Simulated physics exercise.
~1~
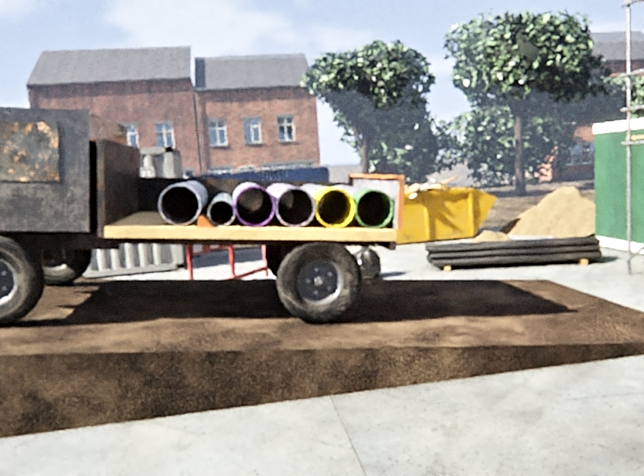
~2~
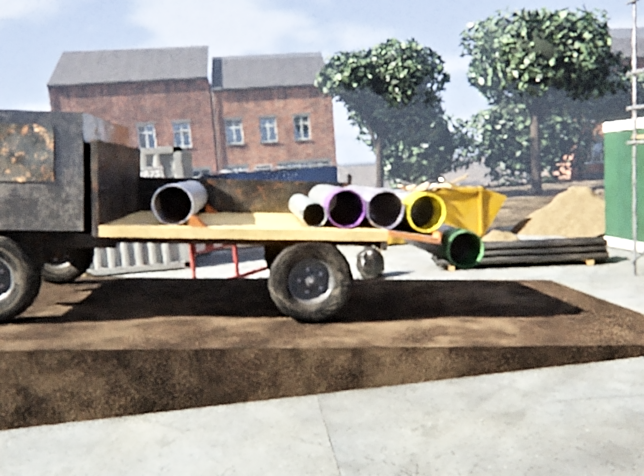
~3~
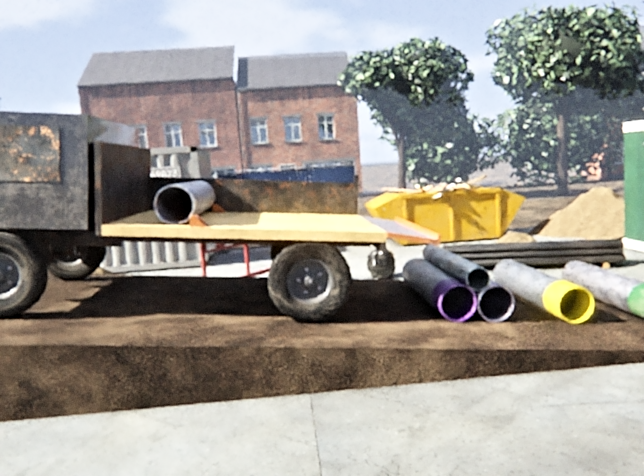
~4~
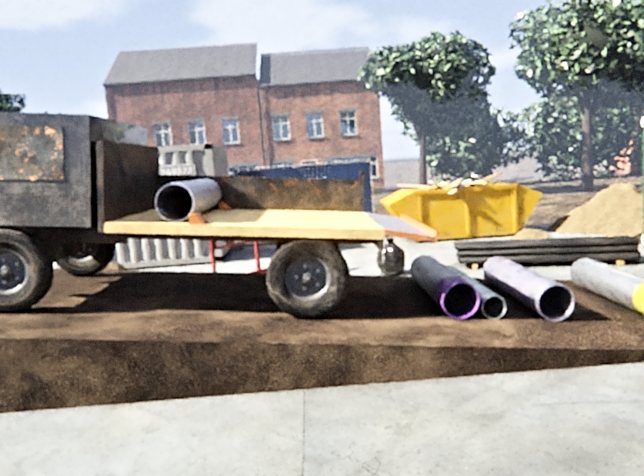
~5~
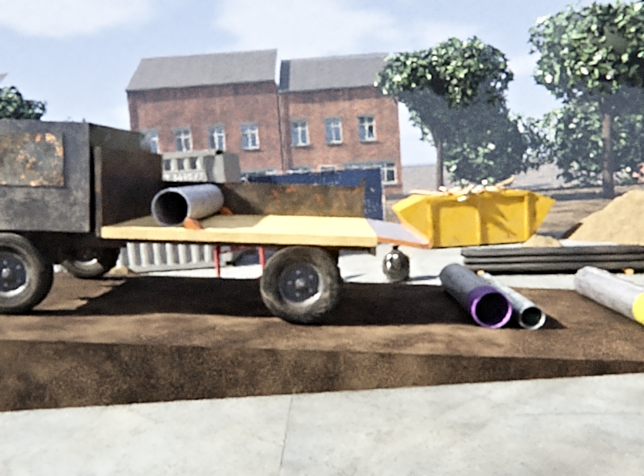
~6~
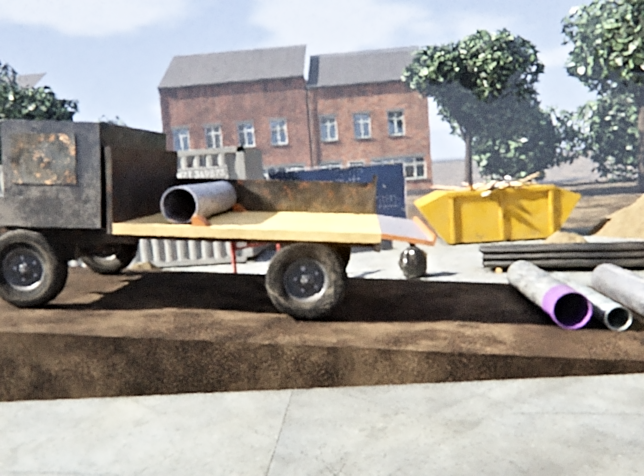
Five of the six steel pipes on a tilted truck bed rolled right and dropped off the back once the tailgate swung down, tumbling onto the ground and spreading away, while one pipe stayed put against the orange chock.
